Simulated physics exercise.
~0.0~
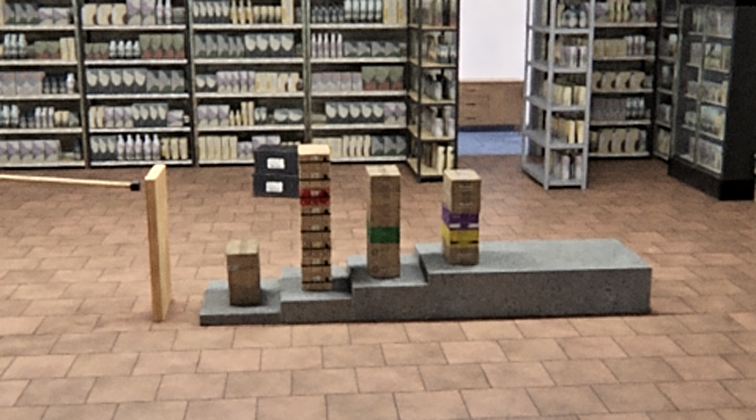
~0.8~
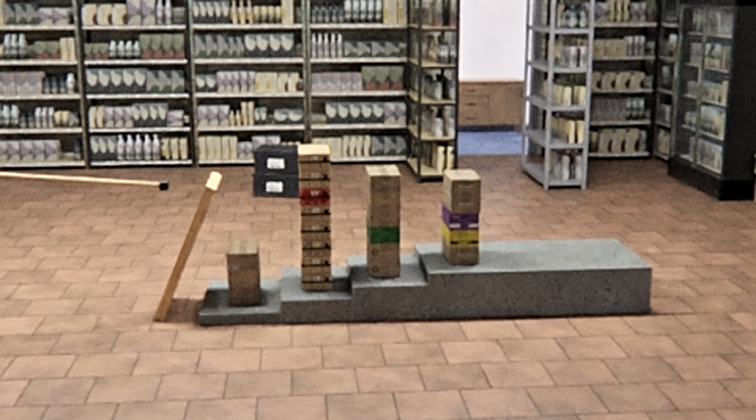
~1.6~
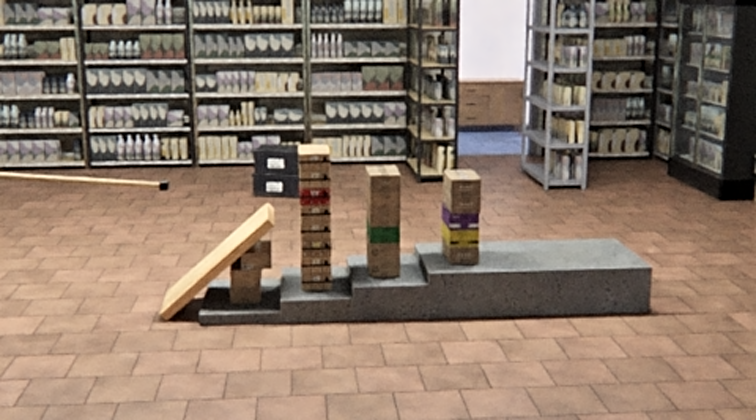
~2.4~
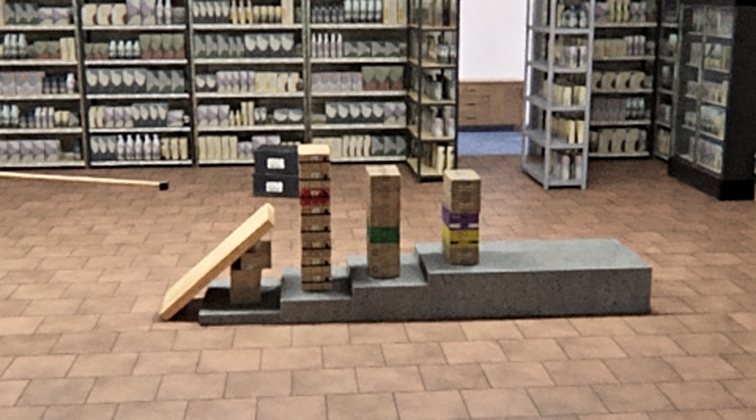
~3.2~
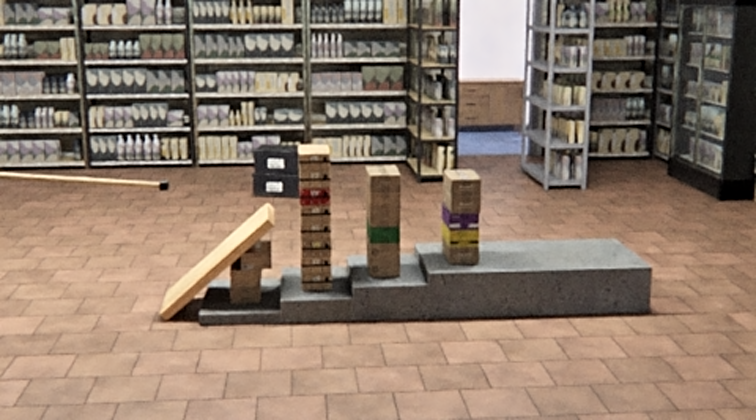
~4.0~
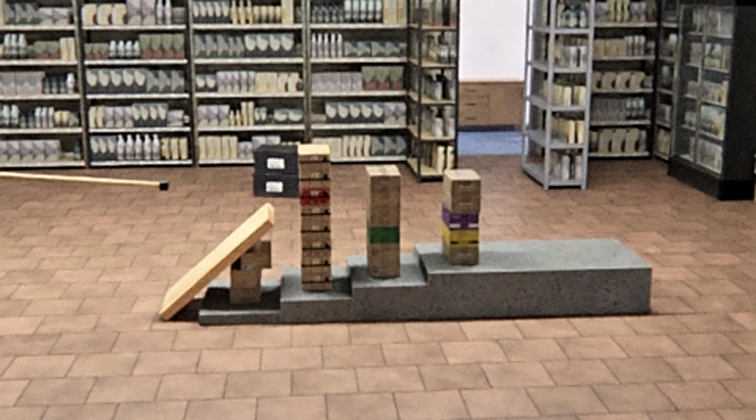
In a store aisle, a pole tips a board onto the nearest stack, which stays standing.
